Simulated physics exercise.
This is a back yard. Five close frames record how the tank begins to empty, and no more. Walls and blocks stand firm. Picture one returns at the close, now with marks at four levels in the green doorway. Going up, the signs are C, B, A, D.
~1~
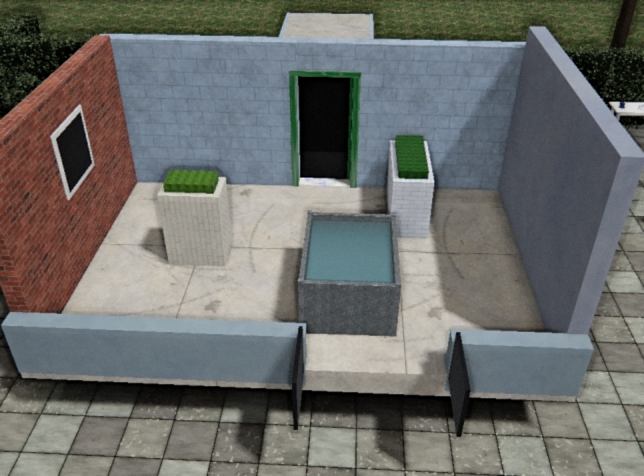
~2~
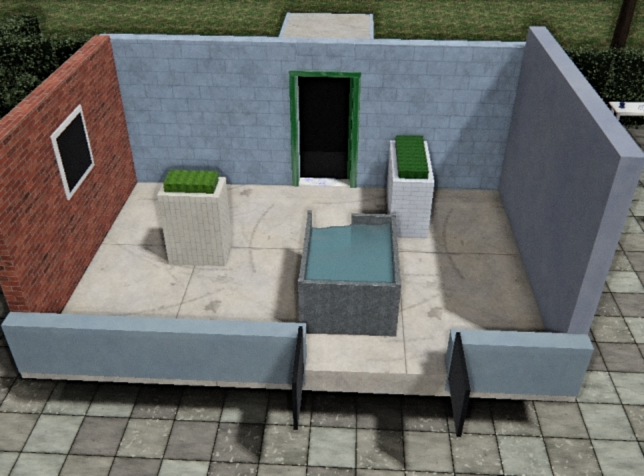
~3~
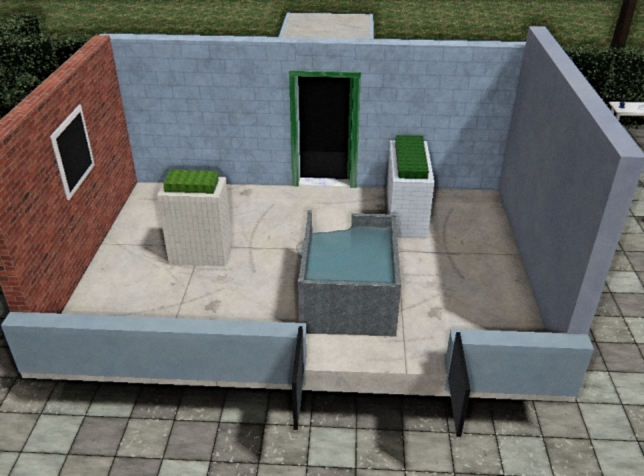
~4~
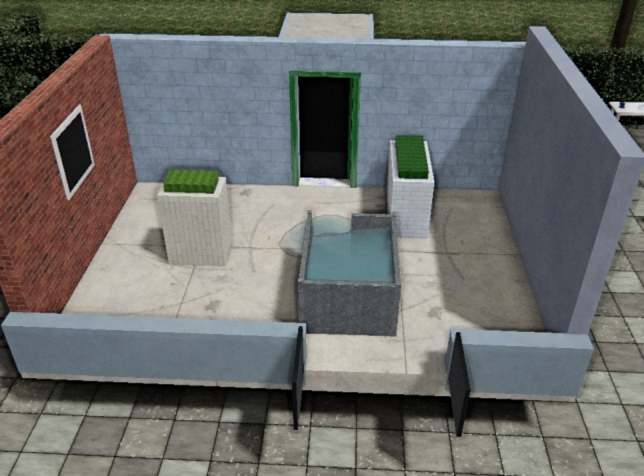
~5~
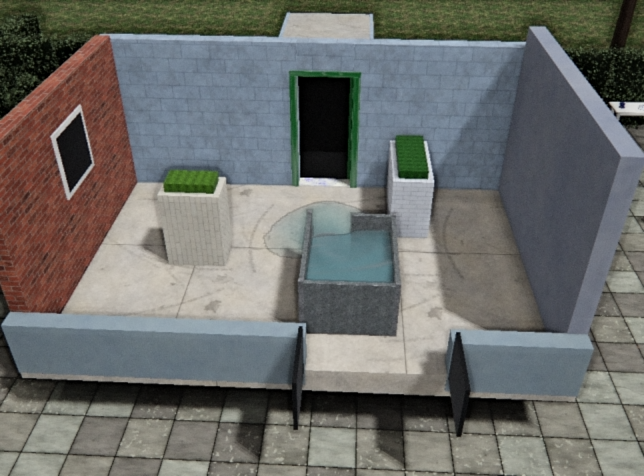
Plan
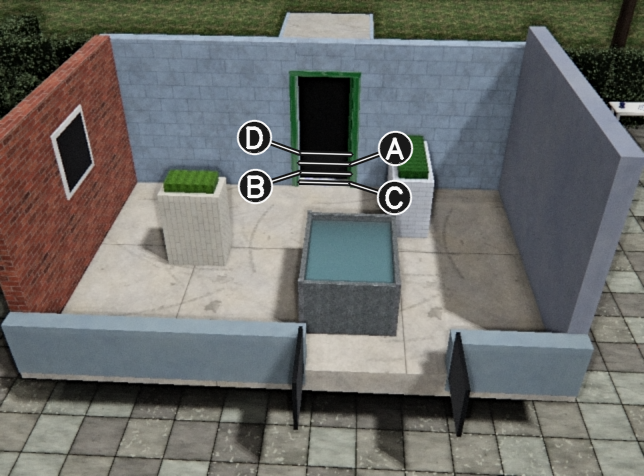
Water lies level in a grey stone tank at the centre of a paved back yard, seen from a fixed, high viewpoint, then its surface pulls unevenly away from the far rim as that side opens. Around it stand two pale planters topped with green, a red brick wall at left, blue-grey walls, a green doorway behind and an open dark gate in front. A thin, clear sheet emerges behind the tank and spreads over the paving towards the back left.
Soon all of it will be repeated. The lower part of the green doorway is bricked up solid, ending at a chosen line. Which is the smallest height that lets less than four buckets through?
Choose B.
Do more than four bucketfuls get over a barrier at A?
No, not at all.
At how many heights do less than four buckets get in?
Three of the four.
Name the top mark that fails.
That is mark C.
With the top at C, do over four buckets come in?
Yes, it does.
On the marked copy, A at (325, 163); B at (324, 173); C at (324, 182); D at (325, 153); from the bottom up C, B, A, D.
For mark A, nothing gets over.
For mark B, a splash gets over, under a bucket.
For mark C, some 20 bucketfuls get in.
For mark D, nothing gets over.
